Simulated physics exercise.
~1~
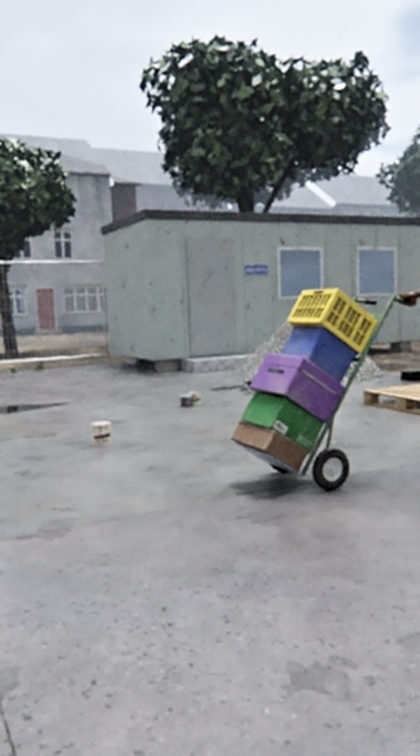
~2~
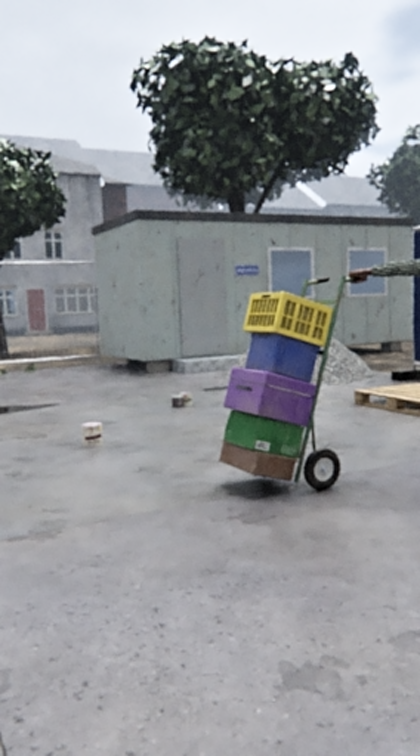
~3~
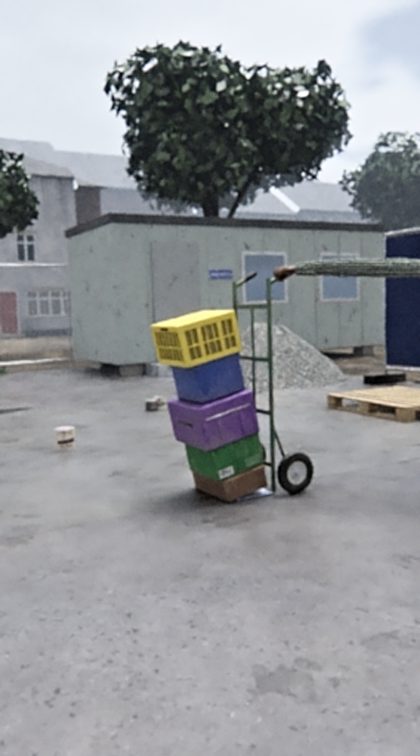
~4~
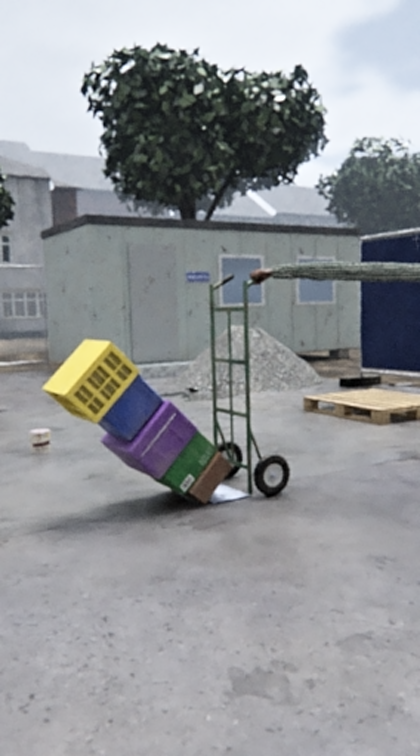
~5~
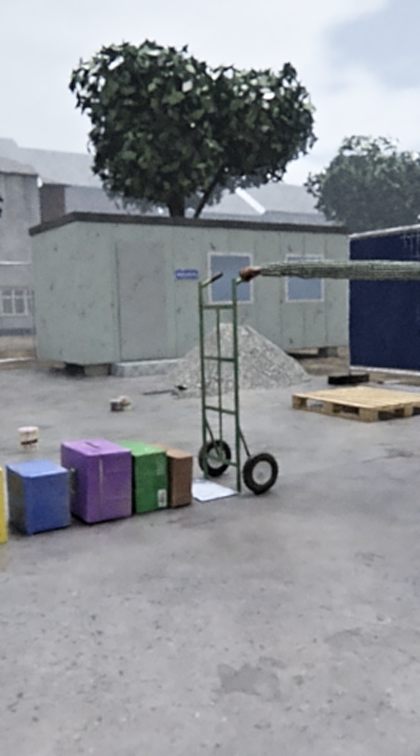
An arm swung a tilted green hand truck upright, and its stack of five boxes and crates kept tipping left until it toppled off the front, leaving them in a row on the ground, the brown one nearest the truck.
